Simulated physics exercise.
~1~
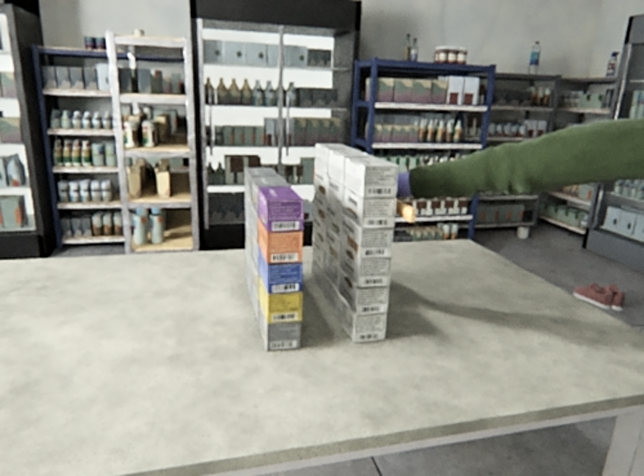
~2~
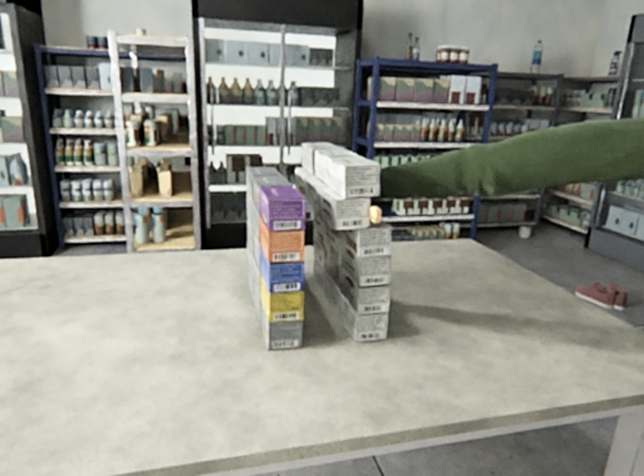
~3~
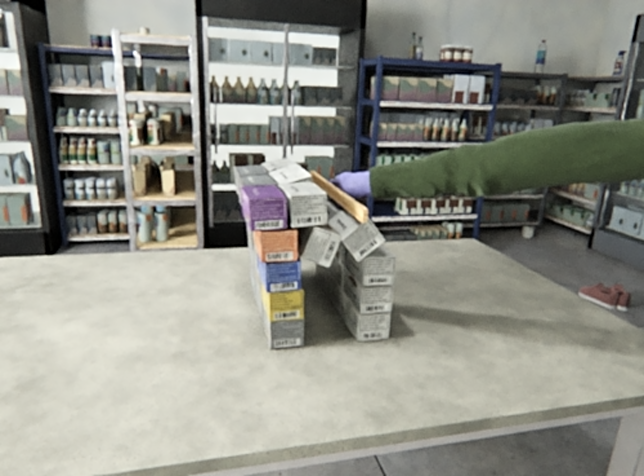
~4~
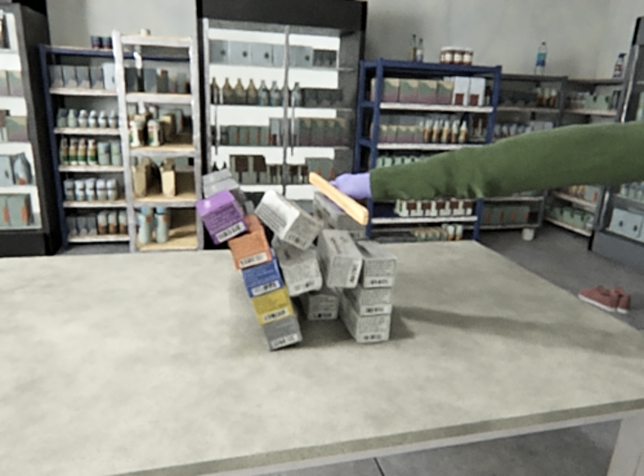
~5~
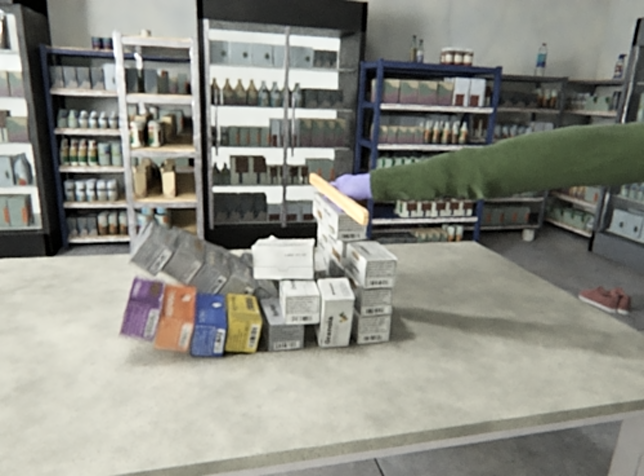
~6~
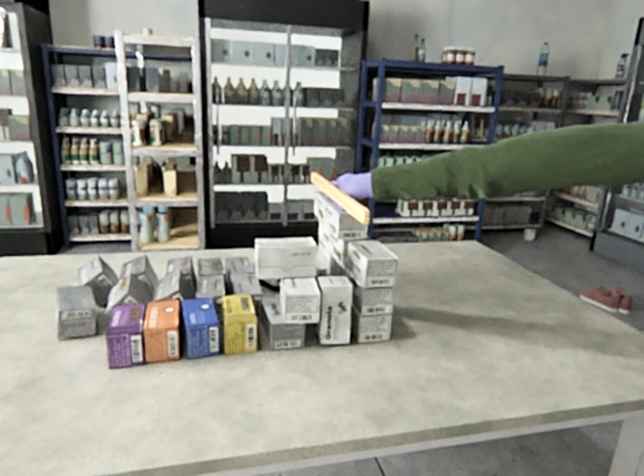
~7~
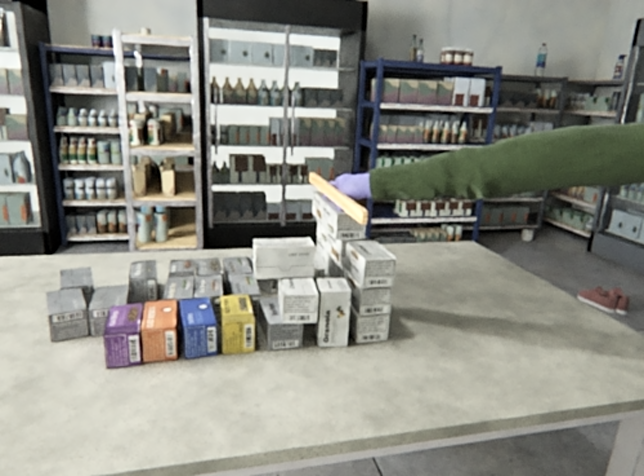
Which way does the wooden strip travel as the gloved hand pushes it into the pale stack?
The wooden strip moves to the left, then stops and stays in place.
